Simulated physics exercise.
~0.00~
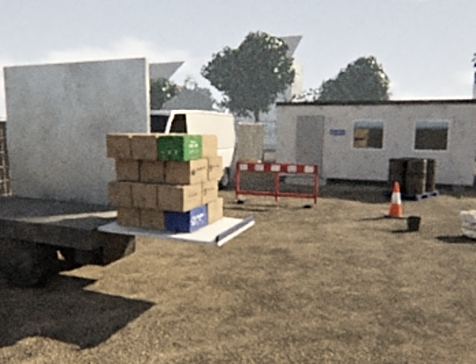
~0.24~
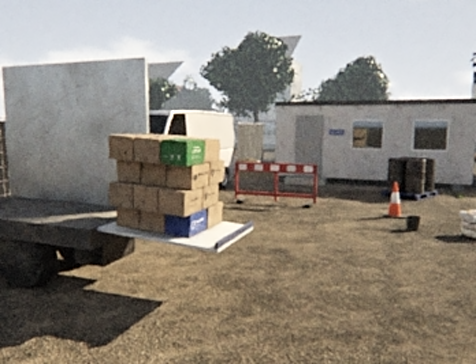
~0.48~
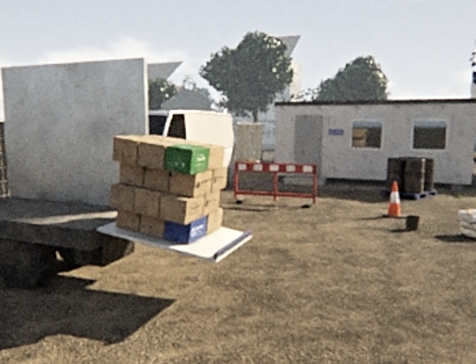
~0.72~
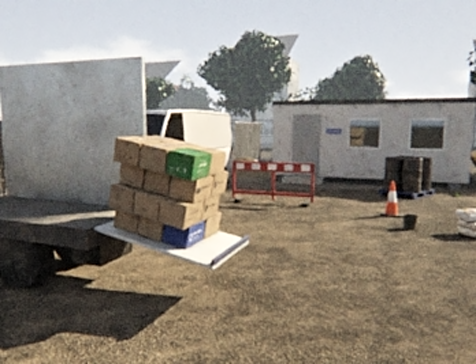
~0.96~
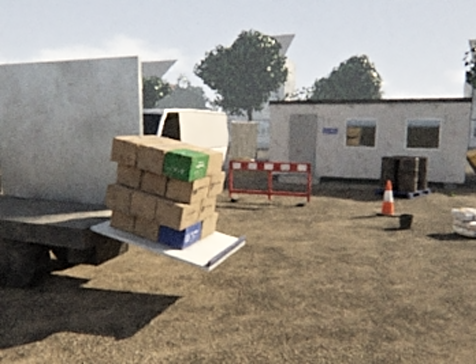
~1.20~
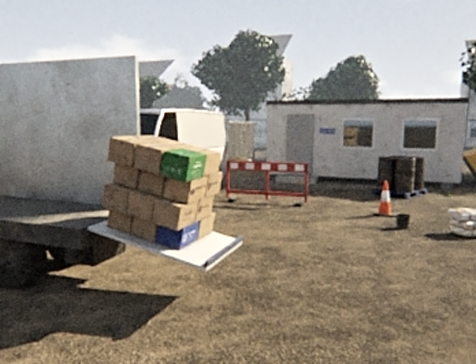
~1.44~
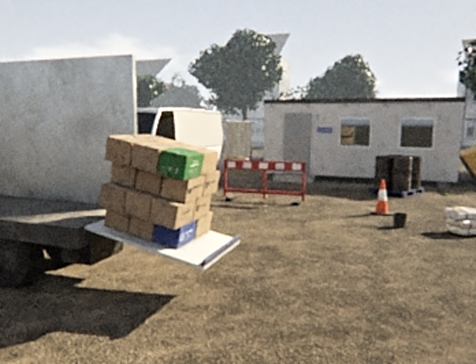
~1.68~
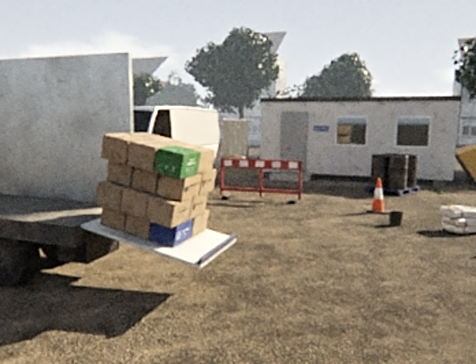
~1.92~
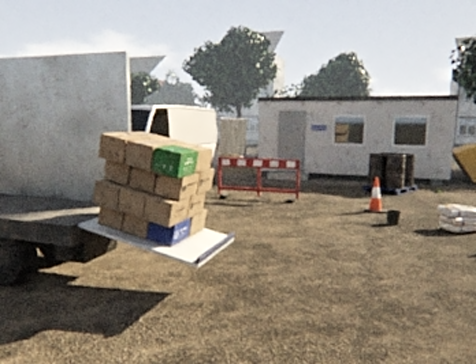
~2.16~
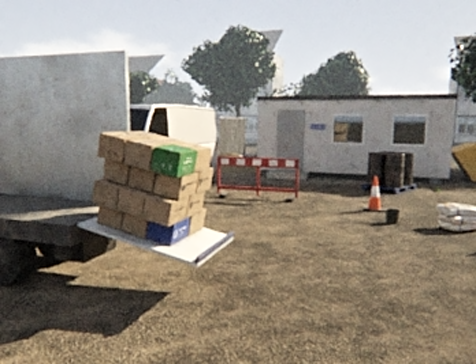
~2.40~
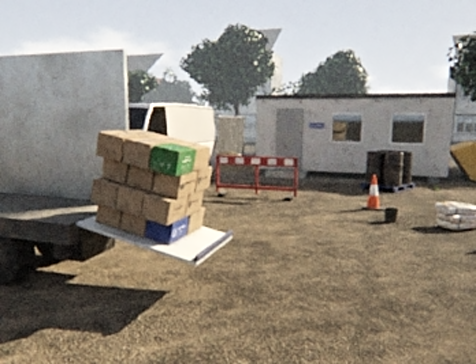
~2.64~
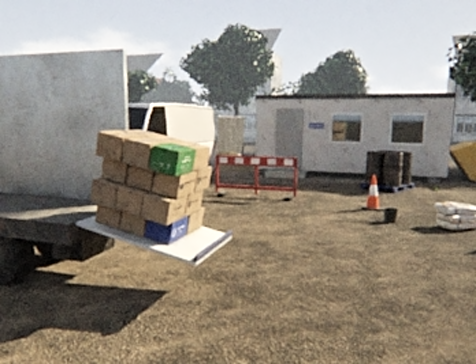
A flatbed lorry stands at the left of a sunlit dirt yard, its pale upright panel behind a tail lift stacked with brown cartons, seen from a short distance away. A green carton sits near the top corner and a blue one at the bottom. Beyond are a white van, a red and white barrier, a traffic cone, dark drums and a low cabin. The platform droops at its outer edge, tilting the stack gently to the right, then stops. The view pans slightly right, and the cartons stay together on the sloping platform, none falling.
